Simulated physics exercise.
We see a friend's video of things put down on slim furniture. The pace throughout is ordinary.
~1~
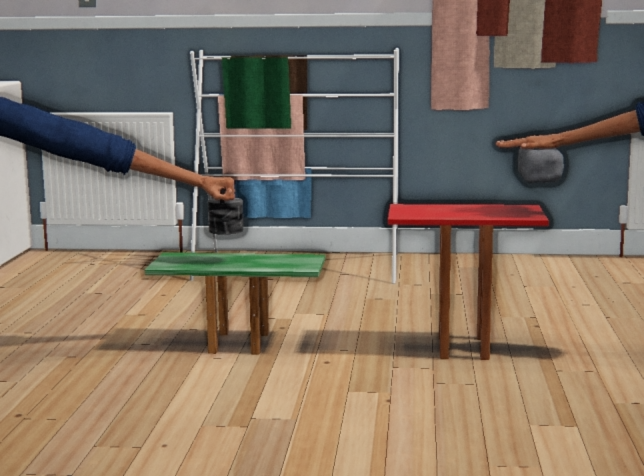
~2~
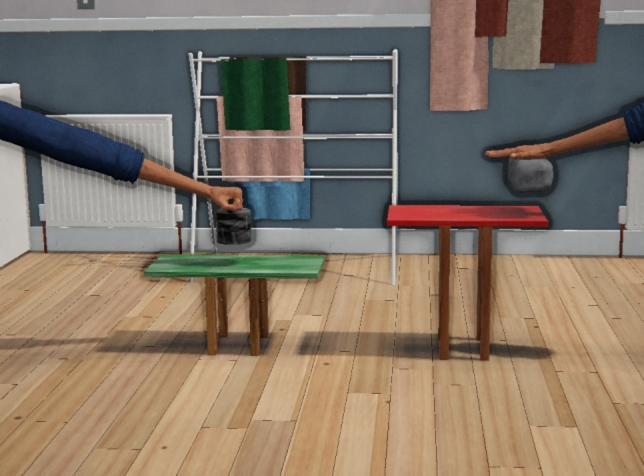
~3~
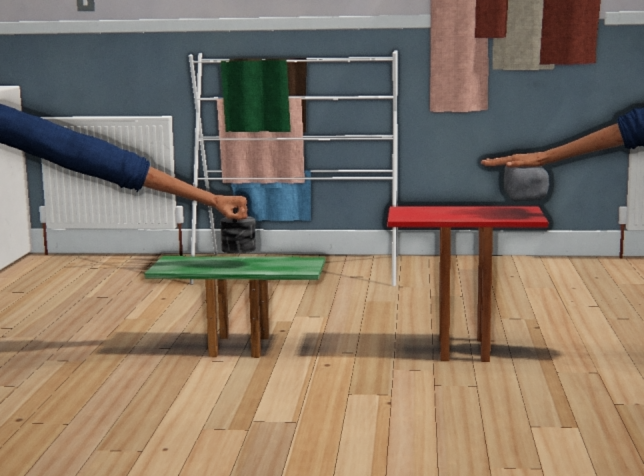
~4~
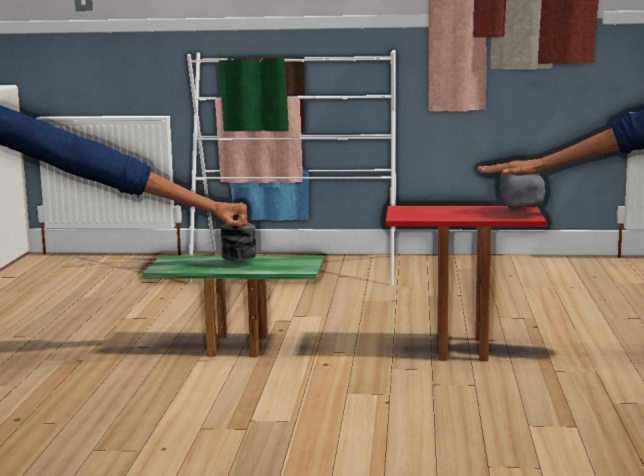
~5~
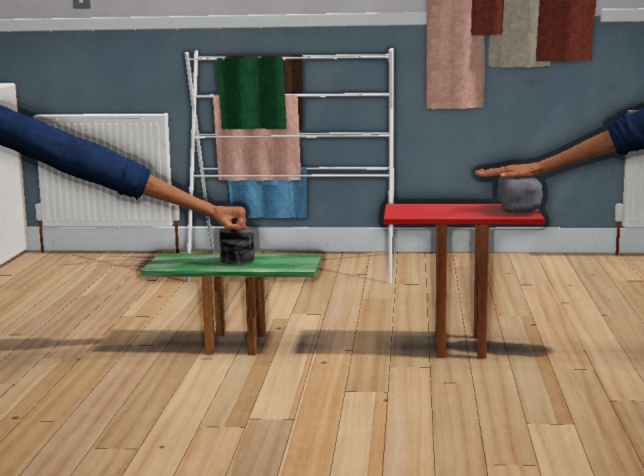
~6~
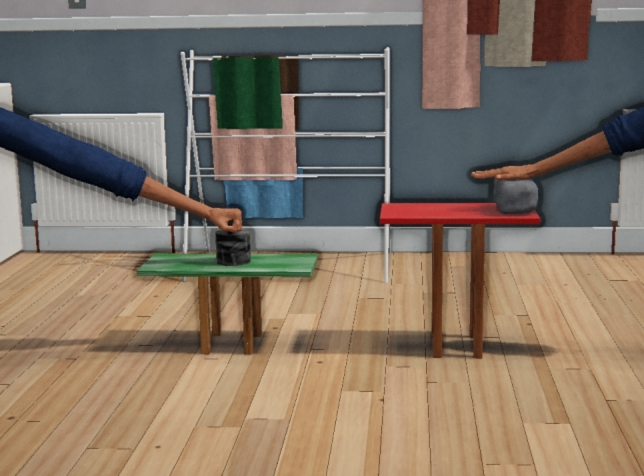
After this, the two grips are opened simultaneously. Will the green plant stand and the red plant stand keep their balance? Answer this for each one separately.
I expect the green plant stand will stay upright. I expect the red plant stand will stay upright.
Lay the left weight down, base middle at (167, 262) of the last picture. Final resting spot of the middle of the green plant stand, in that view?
Settles at approximately (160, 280) in the last view.
Then, 0.74 s past the last view, green plant stand at rest near (230, 265); red plant stand at rest near (458, 214).
Finally, the green plant stand keeps steady, near (230, 265); the red plant stand keeps steady, near (458, 214).
